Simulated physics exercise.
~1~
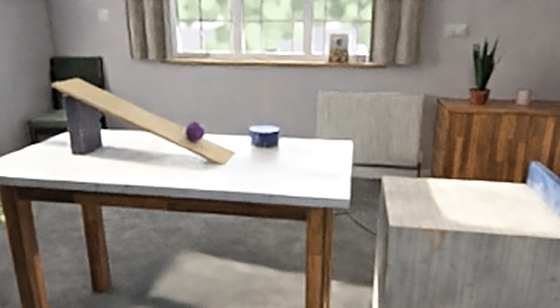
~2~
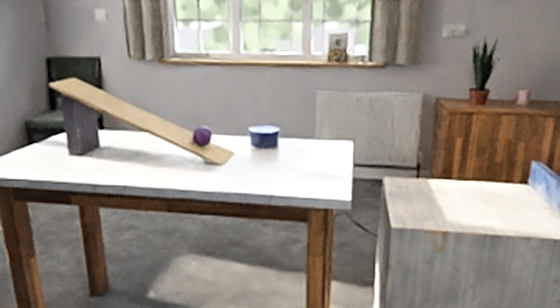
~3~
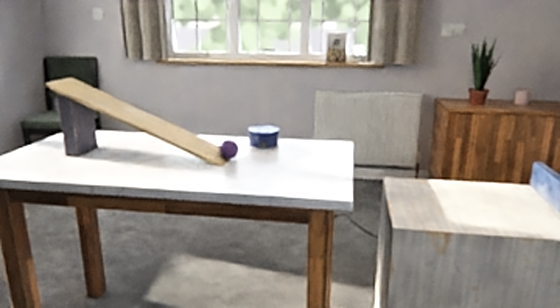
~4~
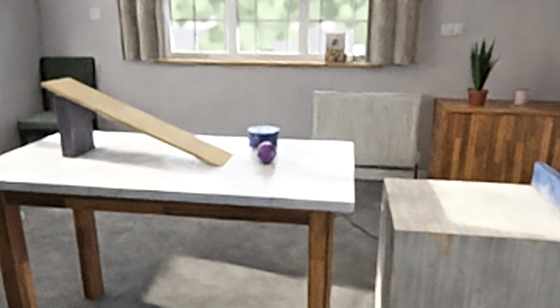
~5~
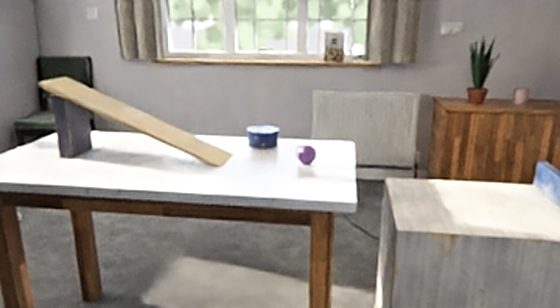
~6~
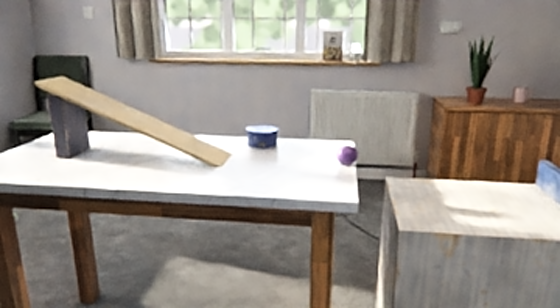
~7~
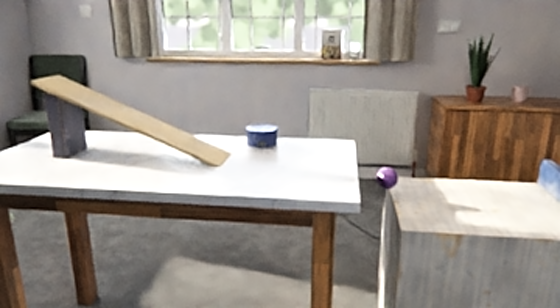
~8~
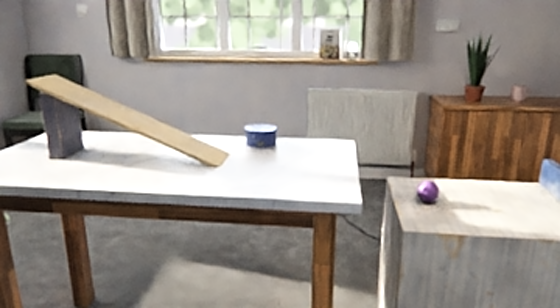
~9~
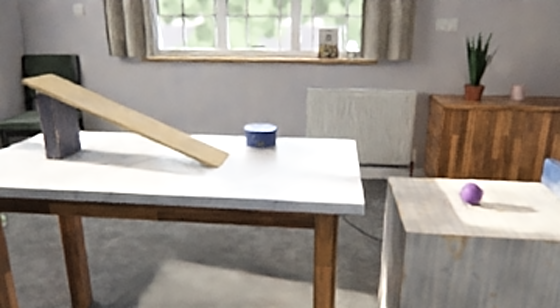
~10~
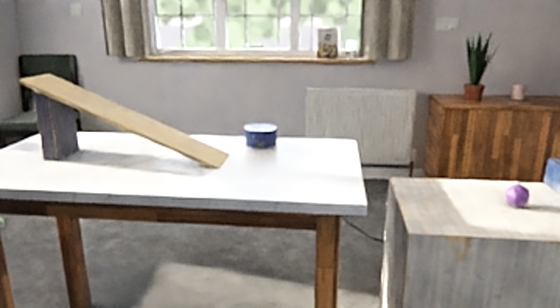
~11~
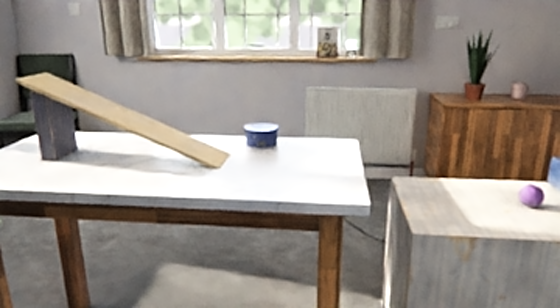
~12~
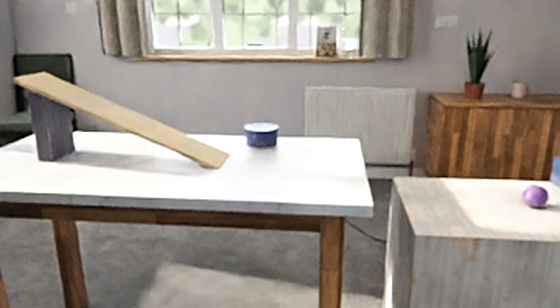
Purple ball rolling down a ramp, passing a blue tub, crossing the gap to a lower top and stopping near its far end.
